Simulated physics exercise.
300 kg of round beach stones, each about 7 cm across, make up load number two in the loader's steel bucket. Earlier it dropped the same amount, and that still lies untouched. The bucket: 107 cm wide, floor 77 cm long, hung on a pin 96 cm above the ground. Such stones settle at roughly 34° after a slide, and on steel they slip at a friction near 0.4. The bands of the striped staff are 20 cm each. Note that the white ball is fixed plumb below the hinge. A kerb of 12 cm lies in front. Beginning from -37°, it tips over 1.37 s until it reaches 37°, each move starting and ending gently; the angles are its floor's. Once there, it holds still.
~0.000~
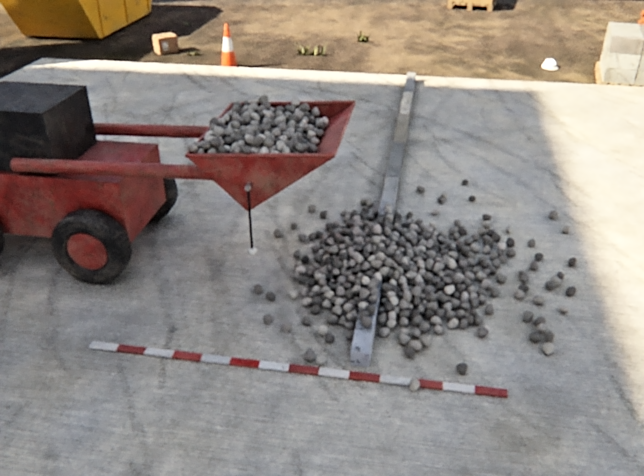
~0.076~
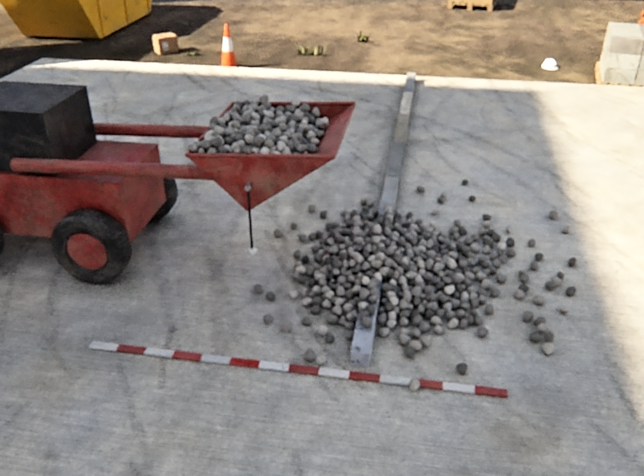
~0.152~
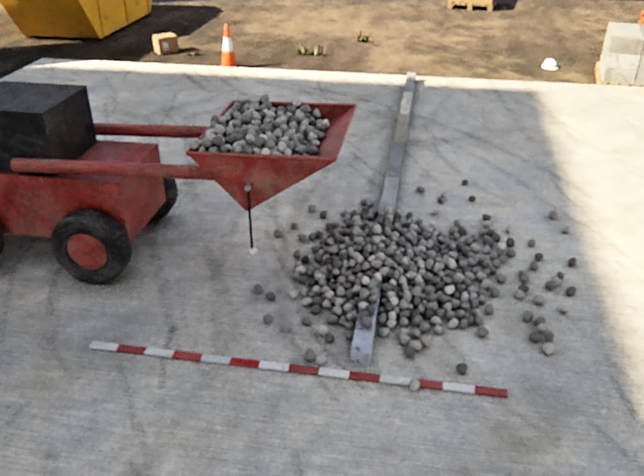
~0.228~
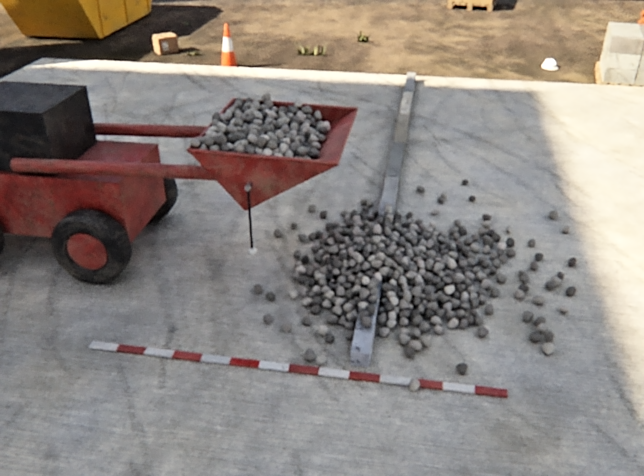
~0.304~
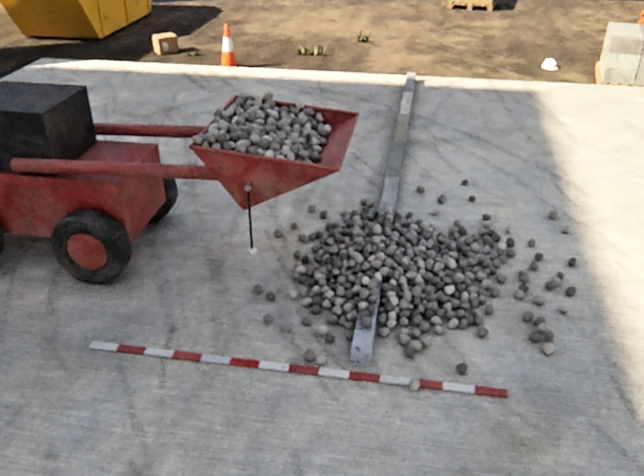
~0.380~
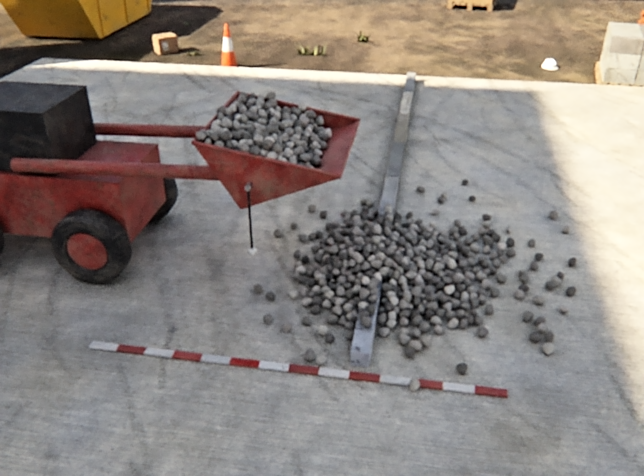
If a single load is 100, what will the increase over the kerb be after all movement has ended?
The increase will be around 31 per cent.
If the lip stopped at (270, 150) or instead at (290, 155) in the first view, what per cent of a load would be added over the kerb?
About 0 and 5 per cent.
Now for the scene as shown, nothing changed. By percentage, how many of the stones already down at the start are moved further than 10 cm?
10 %.
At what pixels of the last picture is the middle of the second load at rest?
Roughly at pixel (358, 254).
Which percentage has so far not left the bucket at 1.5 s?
About 40 percent.
After 1.0 s the floor is at 26°; in per cent of one load, 98 in the bucket, 47 on this side of the kerb, 55 over the kerb; the foremost stones are at (562, 266).
After 1.5 s the floor is at 37°; in per cent of one load, 38 in the bucket, 102 on this side of the kerb, 60 over the kerb; the foremost stones are at (562, 266).
After 1.8 s the floor is at 37°; in per cent of one load, 3 in the bucket, 118 on this side of the kerb, 79 over the kerb; the foremost stones are at (562, 266).
After 4.3 s the floor is at 37°; in per cent of one load, 0 in the bucket, 113 on this side of the kerb, 87 over the kerb; the foremost stones are at (562, 266). Net gain over the kerb, 31.
